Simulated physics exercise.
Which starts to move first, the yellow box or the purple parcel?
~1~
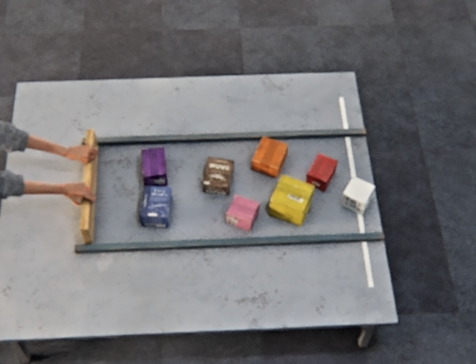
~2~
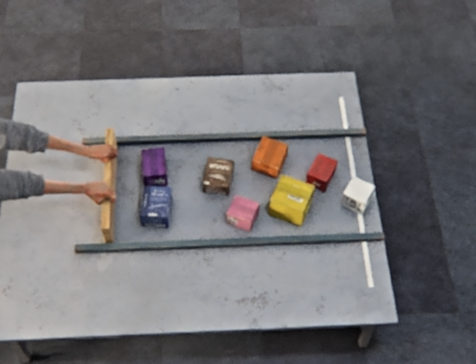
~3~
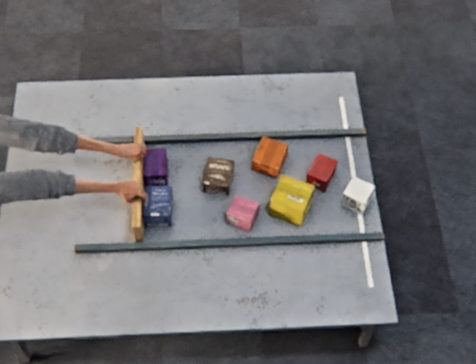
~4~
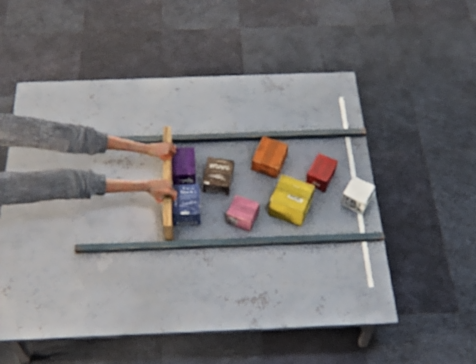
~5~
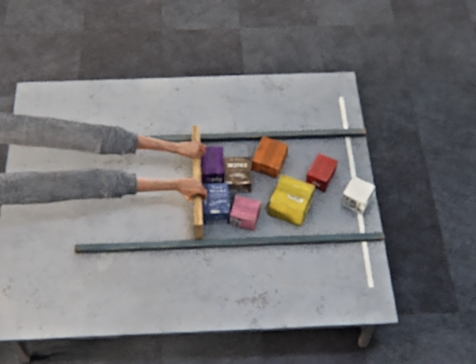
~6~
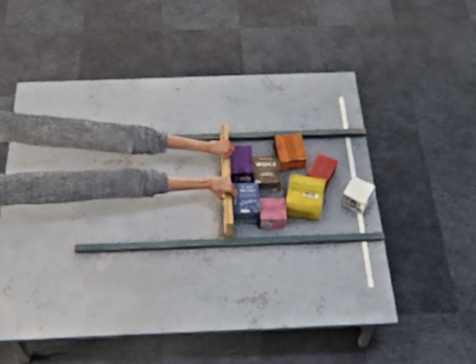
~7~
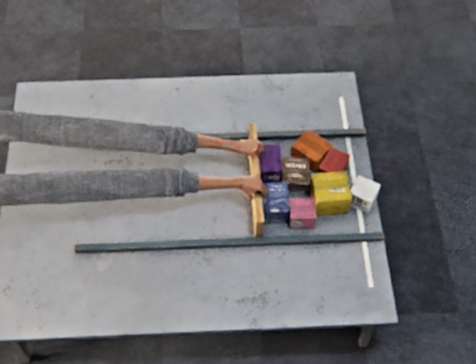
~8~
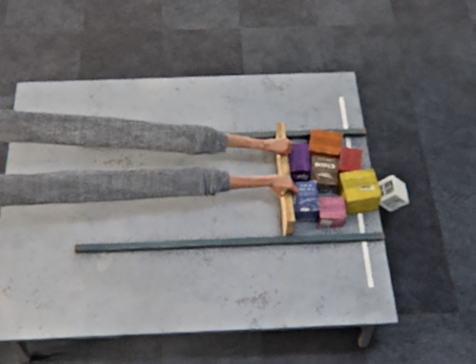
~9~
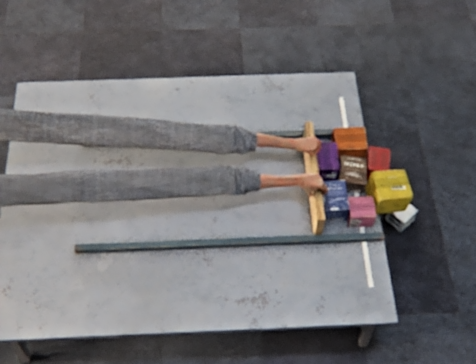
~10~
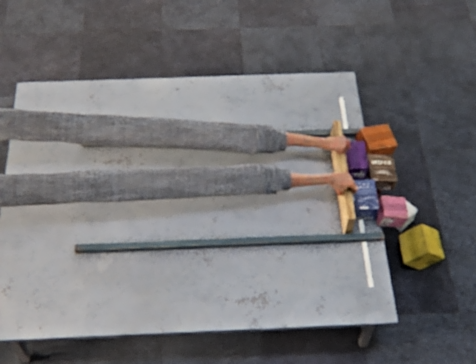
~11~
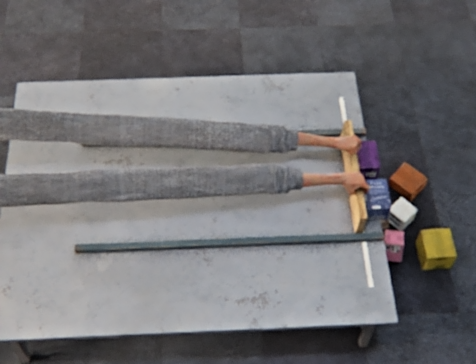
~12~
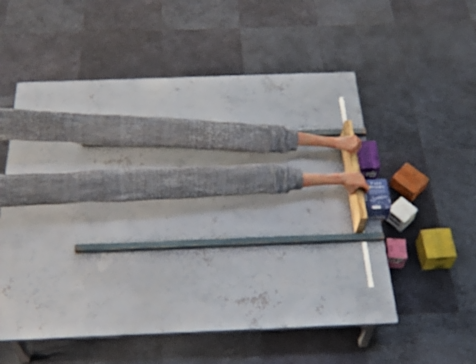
The purple parcel starts to move first, while the yellow box stays still until the pushed group closes in on it.
Hands slide a plank right, pushing boxes off the table until only purple and blue remain.
